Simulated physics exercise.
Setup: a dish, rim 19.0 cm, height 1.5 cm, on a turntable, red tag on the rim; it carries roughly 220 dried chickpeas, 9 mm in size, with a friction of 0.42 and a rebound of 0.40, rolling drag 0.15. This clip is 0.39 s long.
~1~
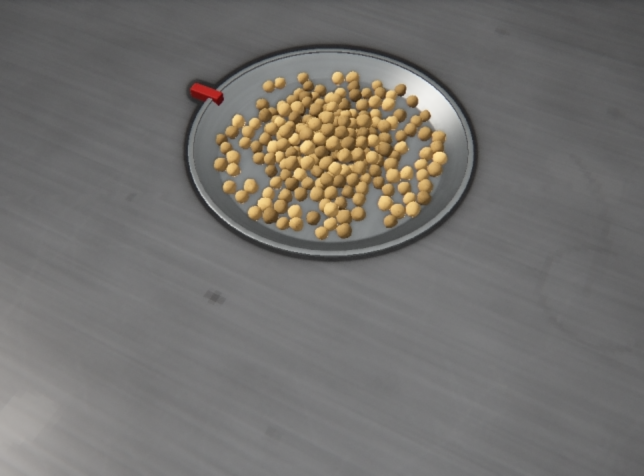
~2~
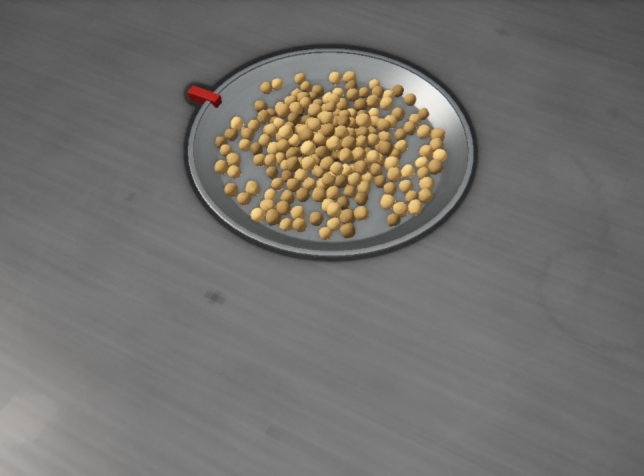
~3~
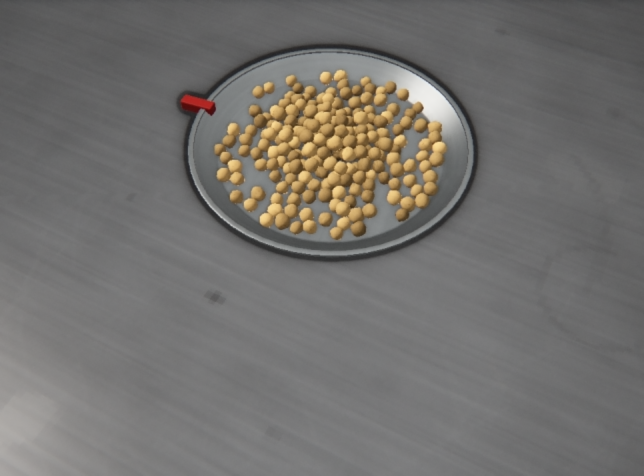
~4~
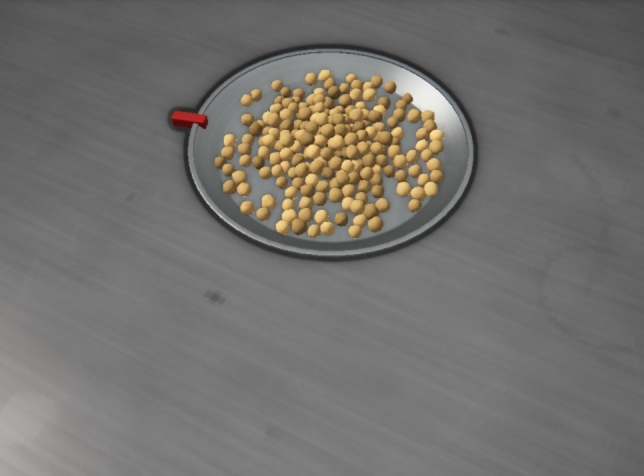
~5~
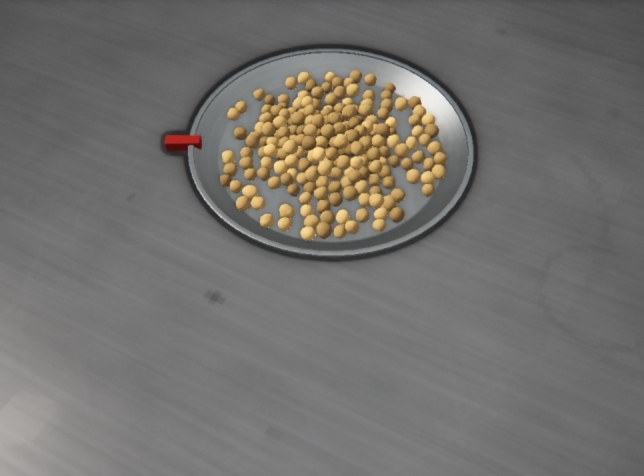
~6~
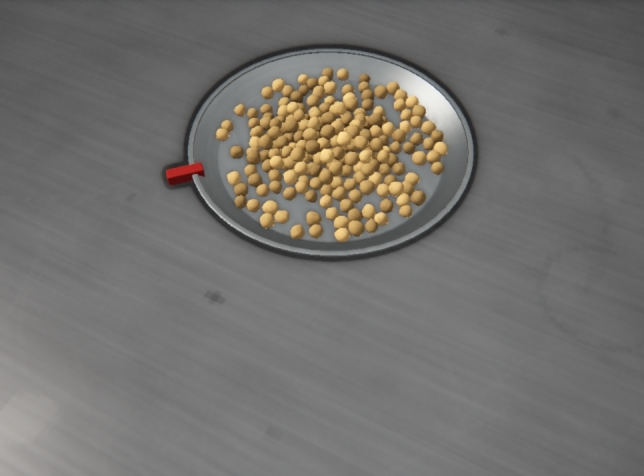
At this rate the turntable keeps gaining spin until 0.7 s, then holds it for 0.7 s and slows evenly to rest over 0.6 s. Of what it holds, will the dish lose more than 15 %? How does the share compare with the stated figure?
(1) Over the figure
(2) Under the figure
2.
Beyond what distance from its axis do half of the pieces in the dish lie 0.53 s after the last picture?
A typical piece sits around 5.5 cm out.
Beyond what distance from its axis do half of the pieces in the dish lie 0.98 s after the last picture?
Value: About 6.0 cm.
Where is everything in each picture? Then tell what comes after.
The first frame shows dish at (328, 253); turned 0 degrees, tag at (207, 93); top of the load at (377, 86).
The second frame shows dish at (328, 253); turned 2 degrees, tag at (204, 95); top of the load at (375, 85).
The third frame shows dish at (328, 253); turned 7 degrees, tag at (198, 104); top of the load at (344, 85).
The fourth frame shows dish at (328, 253); turned 16 degrees, tag at (190, 118); top of the load at (330, 85).
The fifth frame shows dish at (328, 253); turned 29 degrees, tag at (183, 141); top of the load at (349, 83).
The sixth frame shows dish at (328, 253); turned 45 degrees, tag at (185, 172); top of the load at (324, 82).
Then, 0.53 s after the last picture, dish 100 %; middle of the pieces not yet landed near (330, 146).
Then, 0.98 s after the last picture, dish 100 %; middle of the pieces not yet landed near (330, 146).
Then, 1.37 s after the last picture, dish 100 %; middle of the pieces not yet landed near (331, 147).
Then, 1.77 s after the last picture, dish 100 %; middle of the pieces not yet landed near (331, 147).
In the end, dish 100 %.
